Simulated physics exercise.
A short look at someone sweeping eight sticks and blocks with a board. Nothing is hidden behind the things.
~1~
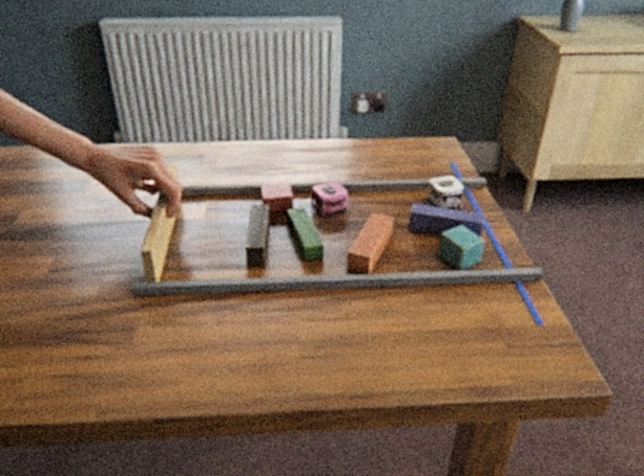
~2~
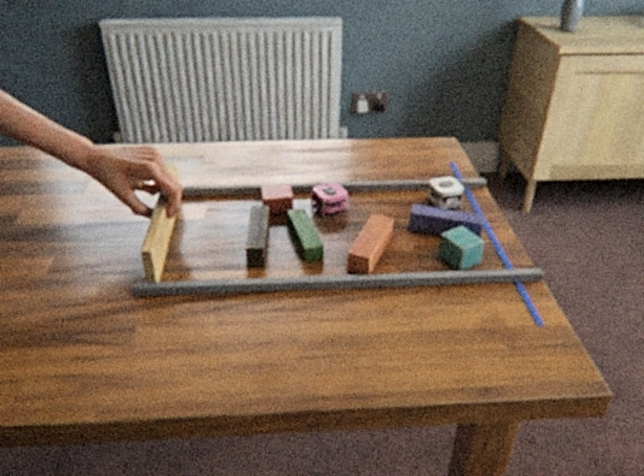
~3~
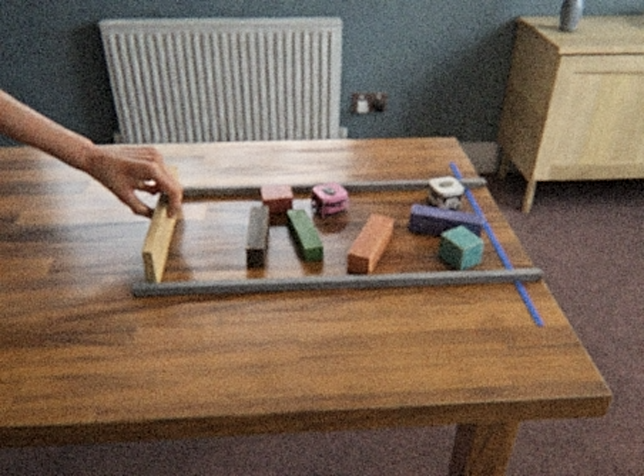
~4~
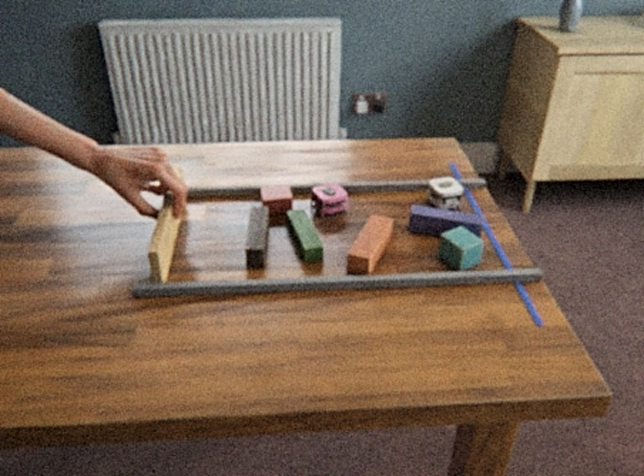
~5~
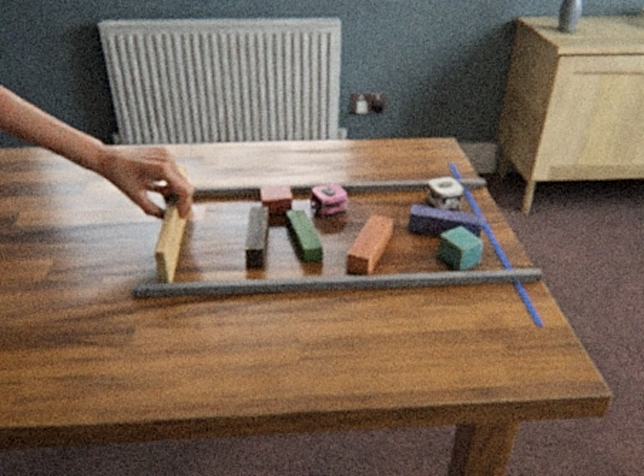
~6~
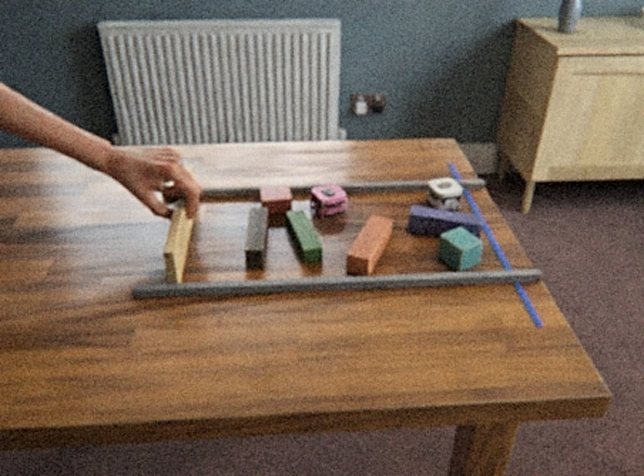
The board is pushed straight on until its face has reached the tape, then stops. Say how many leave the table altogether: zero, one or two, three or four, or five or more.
As it turns out, the number that fall off is five or more.
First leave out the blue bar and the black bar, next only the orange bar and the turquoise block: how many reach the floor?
It would be 4 and 4.
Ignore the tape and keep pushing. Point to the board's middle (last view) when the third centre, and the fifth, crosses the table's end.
At (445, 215) for the third, at (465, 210) for the fifth.
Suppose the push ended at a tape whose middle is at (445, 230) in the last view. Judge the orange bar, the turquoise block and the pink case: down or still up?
The orange bar does not fall; the turquoise block goes over; the pink case survives.
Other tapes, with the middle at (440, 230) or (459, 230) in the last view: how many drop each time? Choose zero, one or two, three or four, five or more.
For each place: One or two; either three or four.
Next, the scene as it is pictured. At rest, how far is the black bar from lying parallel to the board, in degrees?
Some 0 degrees.
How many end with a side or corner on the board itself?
In contact: 2.
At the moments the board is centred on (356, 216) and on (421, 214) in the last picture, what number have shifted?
First 5, then 8.
Soon after, none off yet; white case at rest near (444, 195); turquoise block at rest near (460, 249); blue bar at rest near (445, 224).
After that, none off yet; white case displaced well along near (500, 193); turquoise block displaced well along near (532, 250); blue bar displaced about its own width near (507, 221).
In the end, the number that fall off is five or more; gone, green bar, pink case, orange bar, blue bar, turquoise block and white case.
